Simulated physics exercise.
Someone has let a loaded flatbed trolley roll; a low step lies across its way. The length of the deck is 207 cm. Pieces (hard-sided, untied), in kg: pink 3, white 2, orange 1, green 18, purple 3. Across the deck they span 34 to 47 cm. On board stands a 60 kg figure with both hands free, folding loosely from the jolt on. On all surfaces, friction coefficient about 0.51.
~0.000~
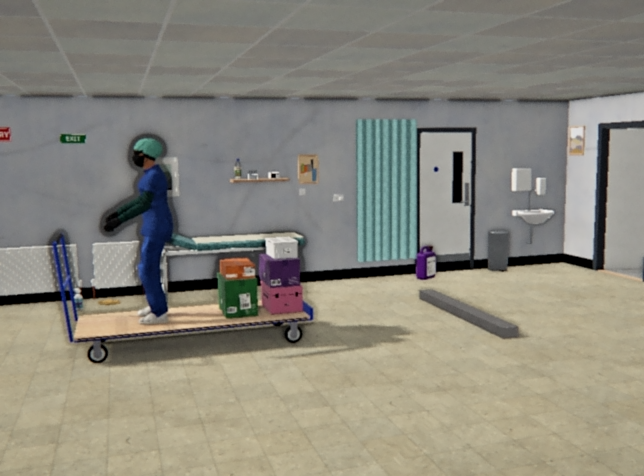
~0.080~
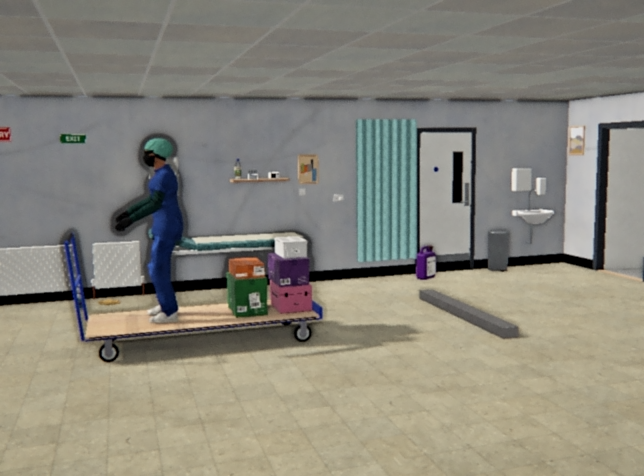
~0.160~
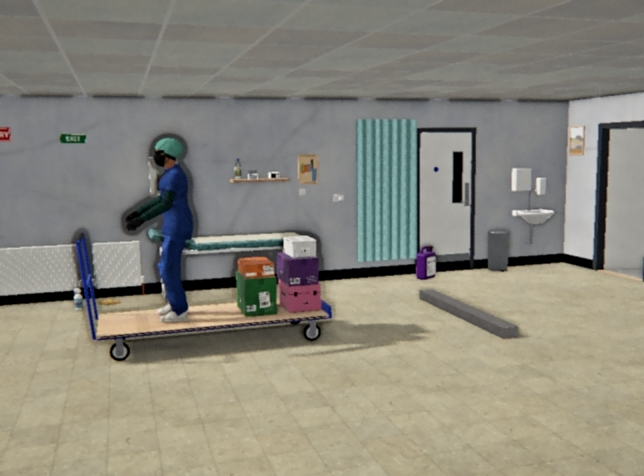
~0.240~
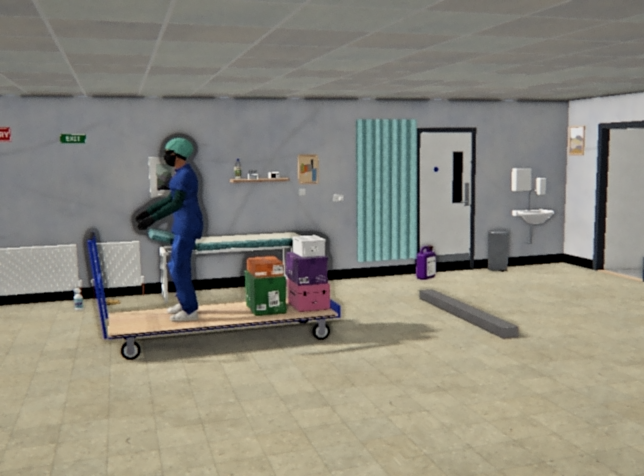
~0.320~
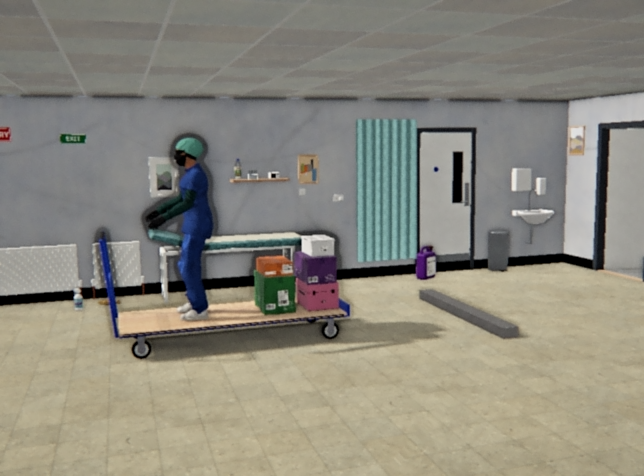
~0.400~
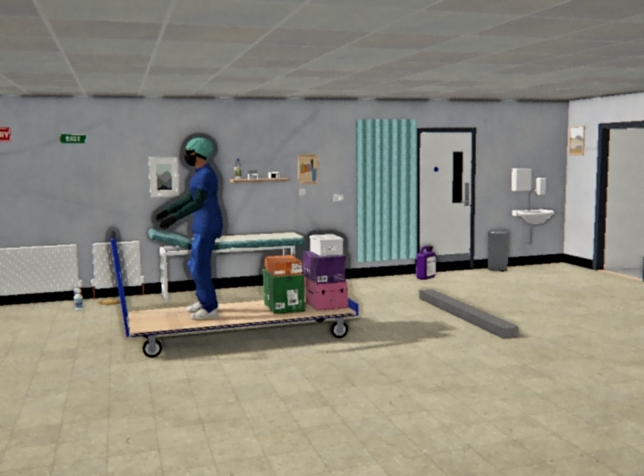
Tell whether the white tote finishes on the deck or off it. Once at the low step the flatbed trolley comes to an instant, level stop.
Off it.
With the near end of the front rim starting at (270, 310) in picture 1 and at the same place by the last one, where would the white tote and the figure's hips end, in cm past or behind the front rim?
Rest positions: White 150 cm past rim; hips 40 cm behind rim.
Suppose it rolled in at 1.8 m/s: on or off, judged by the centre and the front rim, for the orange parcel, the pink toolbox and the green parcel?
Results: Orange still carried, pink still carried, green still carried.
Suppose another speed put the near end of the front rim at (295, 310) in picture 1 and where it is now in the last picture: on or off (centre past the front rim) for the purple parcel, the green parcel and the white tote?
Then the purple one is no longer aboard, the green one is still in place and the white one is no longer aboard.
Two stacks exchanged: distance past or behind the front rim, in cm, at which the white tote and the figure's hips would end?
You'd see white sitting 40 cm back from the rim and the hips 90 cm back.
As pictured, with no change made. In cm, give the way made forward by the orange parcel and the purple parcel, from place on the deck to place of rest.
Shift, cm - orange: 20; purple: 60.
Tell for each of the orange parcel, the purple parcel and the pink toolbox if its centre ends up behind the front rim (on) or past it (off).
Final: Orange secure, purple gone, pink secure.
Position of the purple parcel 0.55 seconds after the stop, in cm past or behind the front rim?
Behind the rim, near 5 cm.
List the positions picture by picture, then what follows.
White tote (282, 248), pink toolbox (282, 295), rim corner (312, 316); 181 cm short of the stop, in the first picture.
White tote (291, 247), pink toolbox (291, 295), rim corner (321, 315); 172 cm short of the stop, in the second picture.
White tote (300, 247), pink toolbox (300, 294), rim corner (330, 315); 163 cm short of the stop, in the third picture.
White tote (309, 246), pink toolbox (308, 293), rim corner (339, 314); 153 cm short of the stop, in the fourth picture.
White tote (318, 246), pink toolbox (317, 292), rim corner (349, 313); 144 cm short of the stop, in the fifth picture.
White tote (326, 245), pink toolbox (326, 292), rim corner (358, 312); 135 cm short of the stop. Speed about 1.1 m/s, in the sixth picture.
After 1.58 s the deck stops.
After 2.13 s the white tote is 11 cm past the rim, tilted 20°, near (474, 239) in the last picture's view.
After 2.58 s the white tote is 46 cm past the rim, tilted 105°, near (501, 301) in the last picture's view.
At the end, 5.6 s, past the rim, white tote and purple parcel; behind it, pink toolbox, orange parcel, green parcel and the figure's hips.
